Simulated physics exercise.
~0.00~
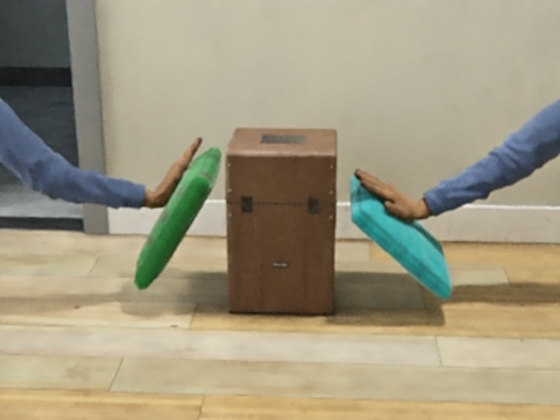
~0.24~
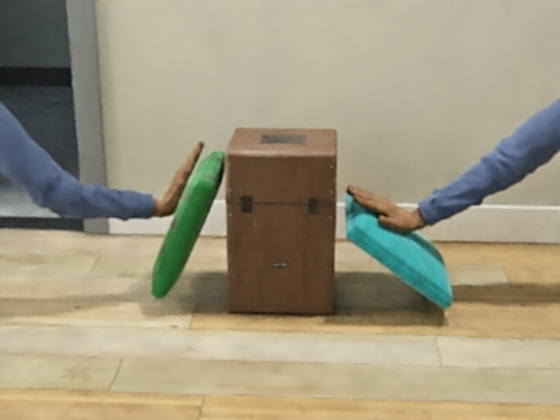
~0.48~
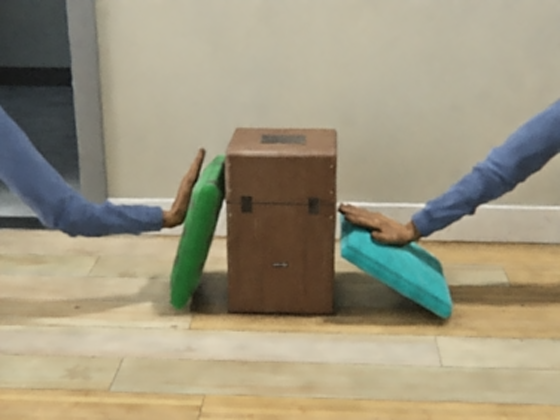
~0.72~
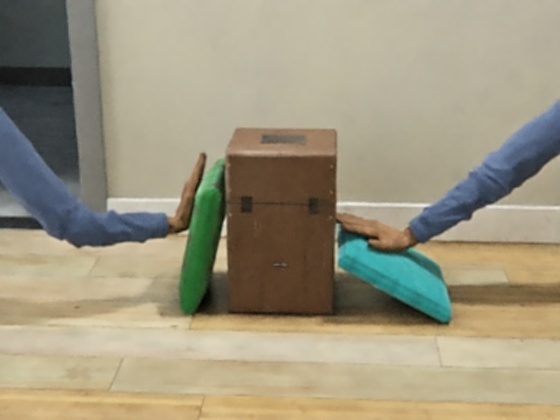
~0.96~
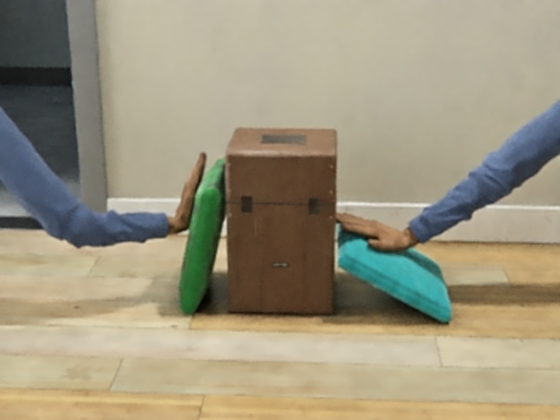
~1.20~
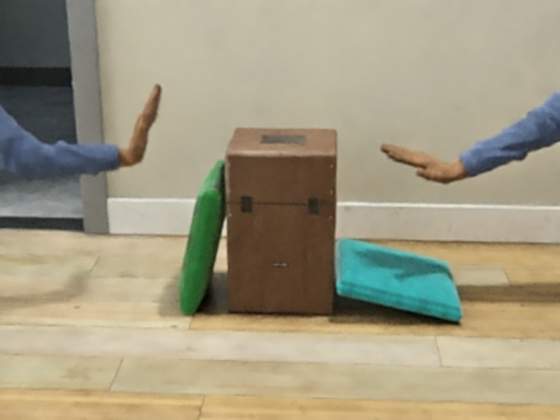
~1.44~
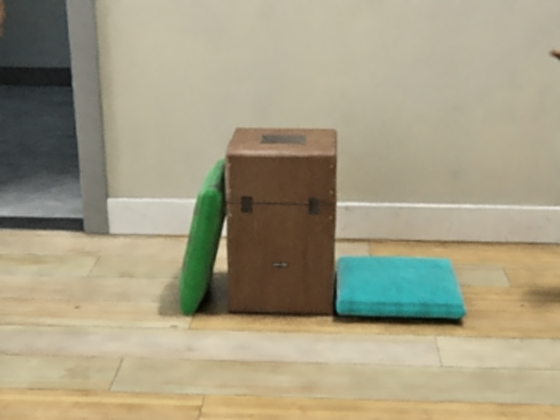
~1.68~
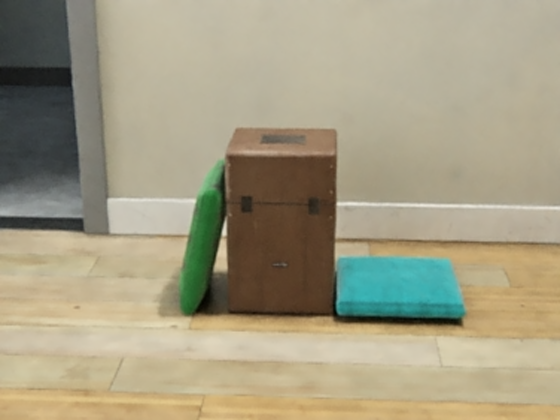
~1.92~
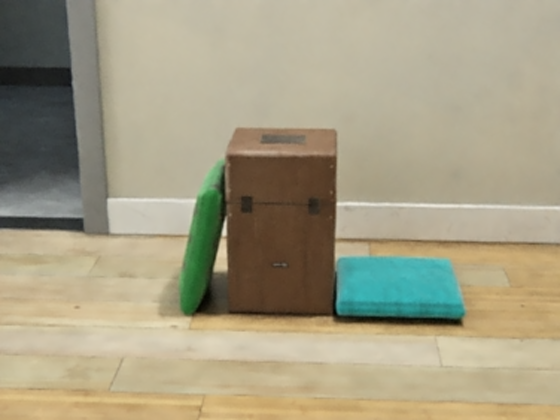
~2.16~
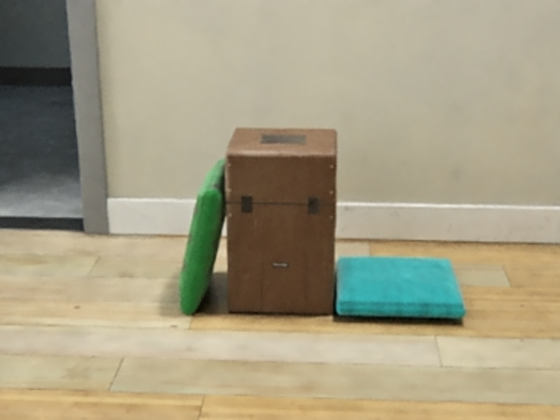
A green pillow and a turquoise cushion are pressed toward opposite sides of a brown chest by two hands, one reaching in from each side. The pillow on the left moves right and down until it stands steeply against the chest, while the cushion on the right tilts lower, its upper edge meeting the chest. The hands hold them there briefly, then let go and draw back out of view. The turquoise cushion slides down flat onto the wooden floor. The green pillow stays leaning against the chest, and both then remain still.
